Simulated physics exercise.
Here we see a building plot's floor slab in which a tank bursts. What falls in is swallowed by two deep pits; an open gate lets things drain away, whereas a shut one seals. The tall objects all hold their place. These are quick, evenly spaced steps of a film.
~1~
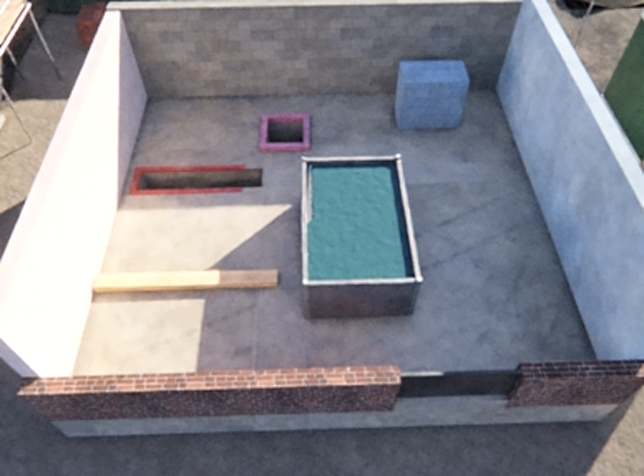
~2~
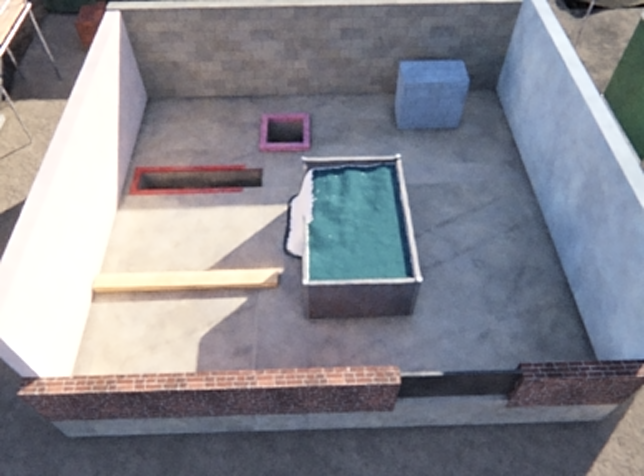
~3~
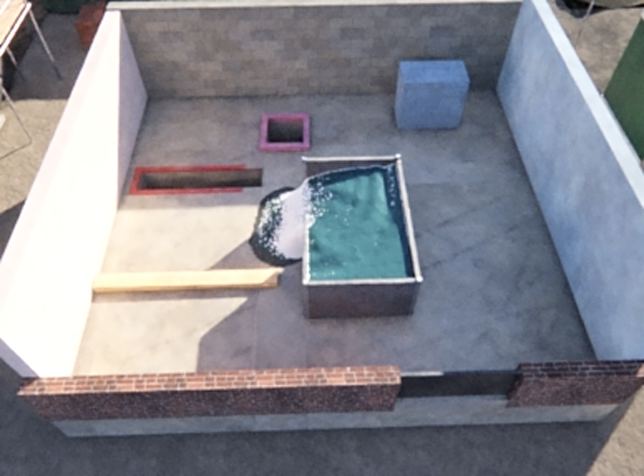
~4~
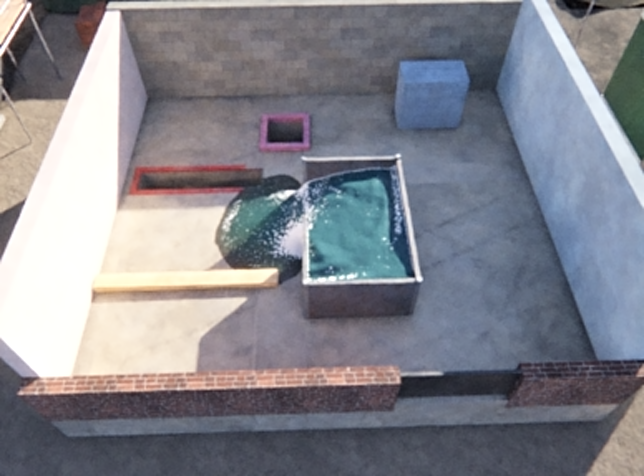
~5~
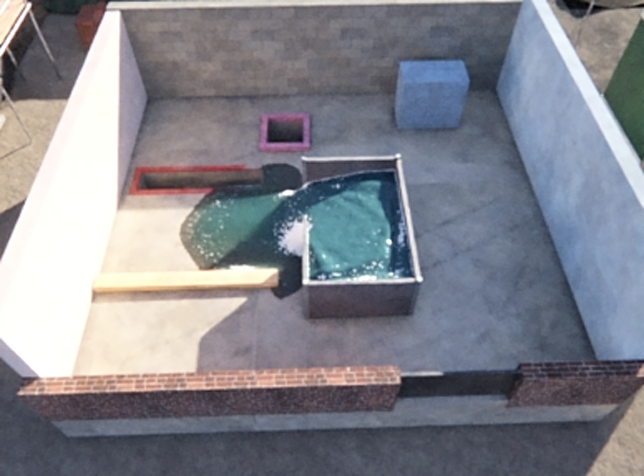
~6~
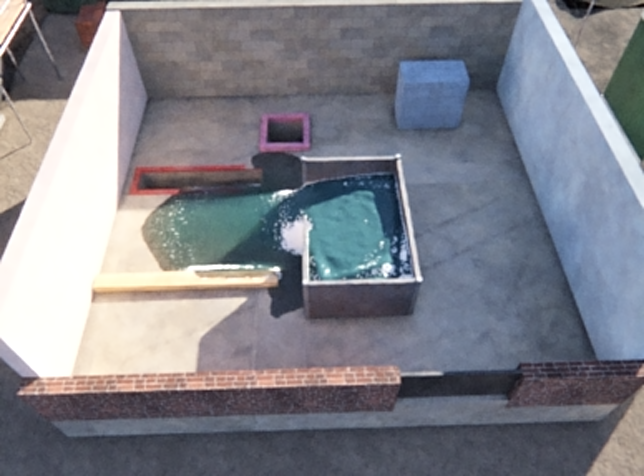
Green-blue water pours out through the left side of a rectangular tank in a walled yard, foaming at first, then spreads leftward across the concrete floor between a red-edged pit and a long wooden beam.
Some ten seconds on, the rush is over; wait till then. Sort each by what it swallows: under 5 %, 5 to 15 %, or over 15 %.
Sorted: Gate under 5 %, pink pit under 5 %, red pit over 15 %.
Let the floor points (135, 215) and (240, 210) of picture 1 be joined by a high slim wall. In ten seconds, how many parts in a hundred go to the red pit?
Red: 50 %.
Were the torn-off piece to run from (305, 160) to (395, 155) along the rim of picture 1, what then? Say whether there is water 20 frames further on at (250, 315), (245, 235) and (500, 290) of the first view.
In the order asked: Out of reach, out of reach, out of reach.
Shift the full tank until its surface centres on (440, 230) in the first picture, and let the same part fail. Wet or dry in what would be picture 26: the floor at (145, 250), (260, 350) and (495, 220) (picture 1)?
Location one: Soaked; location two: Soaked; location three: Bone dry.
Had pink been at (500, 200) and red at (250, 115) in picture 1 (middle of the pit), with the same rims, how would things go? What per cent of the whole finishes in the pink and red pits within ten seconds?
The pink pit receives 0 per cent and the red pit 45 per cent.
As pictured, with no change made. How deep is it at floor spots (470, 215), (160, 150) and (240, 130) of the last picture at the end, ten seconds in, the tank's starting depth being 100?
I'd say around 0 per cent, then 2 per cent, then 4 per cent.
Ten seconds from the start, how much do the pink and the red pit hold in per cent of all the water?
In order, near 0 and 60 in a hundred.
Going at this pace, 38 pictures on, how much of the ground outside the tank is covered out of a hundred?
Estimate: Near 50 %.
A moment on, water covers 20 % of the floor; the gate 0 %, the pink pit 0 %, the red pit 7 %.
Next, water covers 30 % of the floor; the gate 0 %, the pink pit 0 %, the red pit 16 %.
Then, water covers 30 % of the floor; the gate 0 %, the pink pit 0 %, the red pit 29 %.
Later, water covers 50 % of the floor; the gate 0 %, the pink pit 0 %, the red pit 45 %.
In the end, water covers 65 % of the floor; the gate 0 %, the pink pit 0 %, the red pit 61 %.
